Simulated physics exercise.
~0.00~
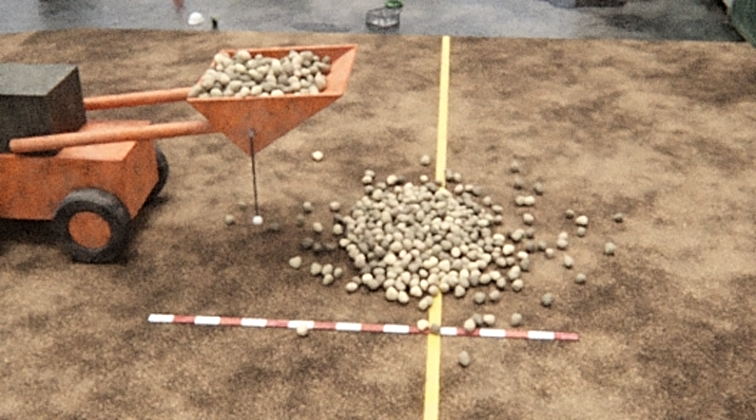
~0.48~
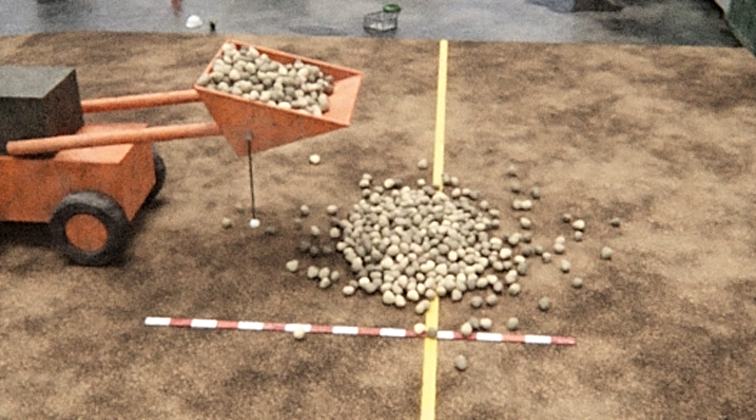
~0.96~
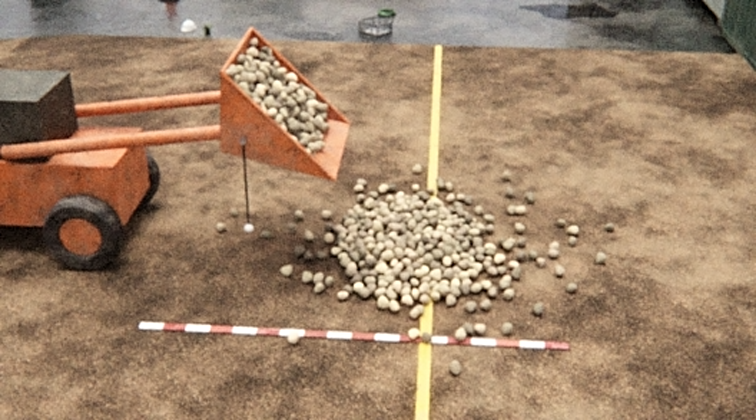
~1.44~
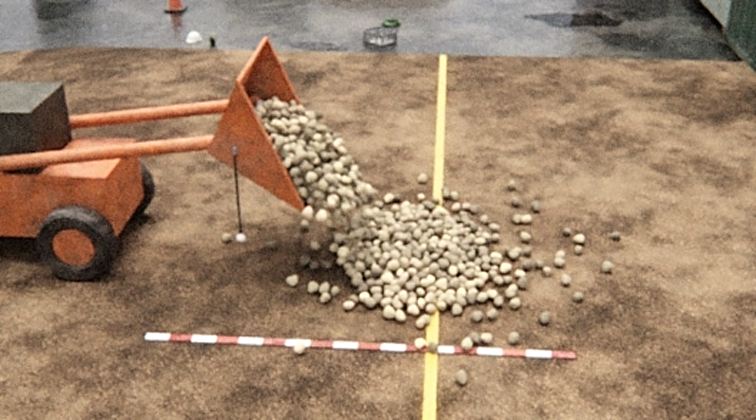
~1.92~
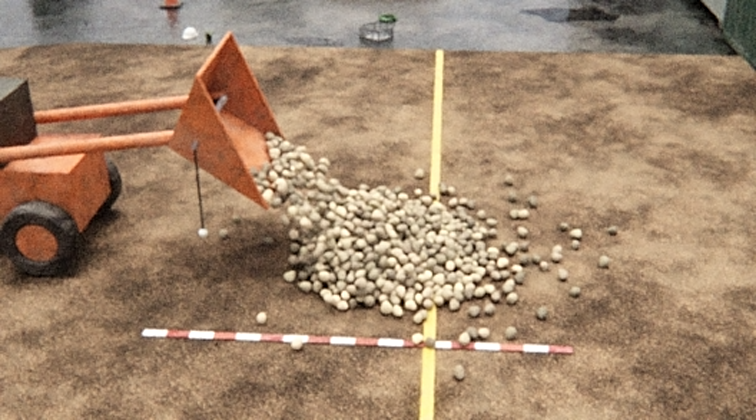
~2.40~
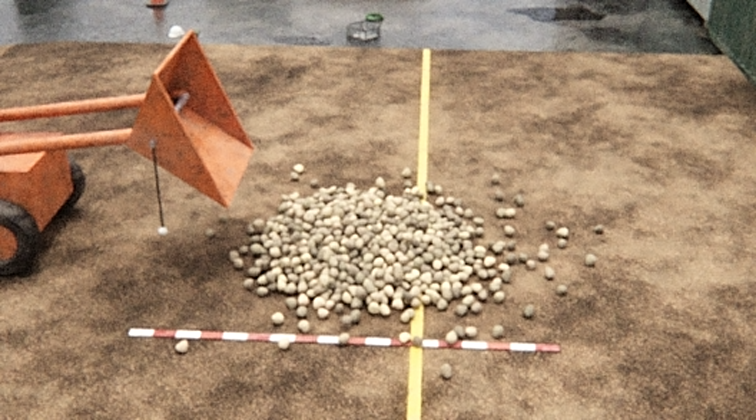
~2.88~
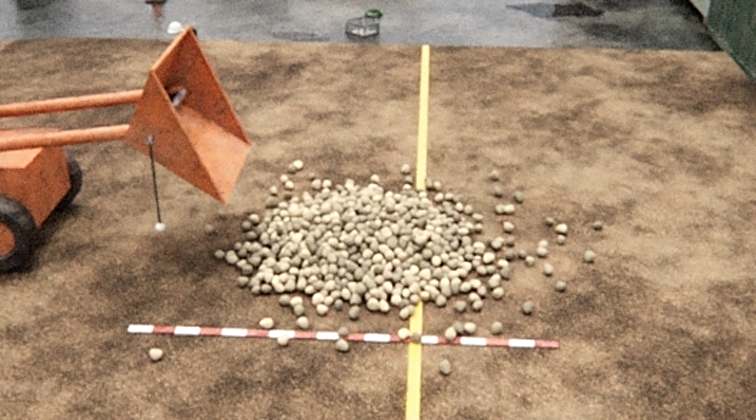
An orange loader with dark wheels stands at the left, holding a bucket full of pale, rounded stones over brown ground, seen from above by a slightly swaying camera. A loose pile of similar stones lies at the centre across a yellow line, behind a red-and-white striped staff. The bucket tips forward to the right, and its stones slide out onto the near side of the pile. As they pour, the loader backs away to the left until the bucket is empty. A few stones roll towards the staff, and the heap ends broader, mostly left of the line.
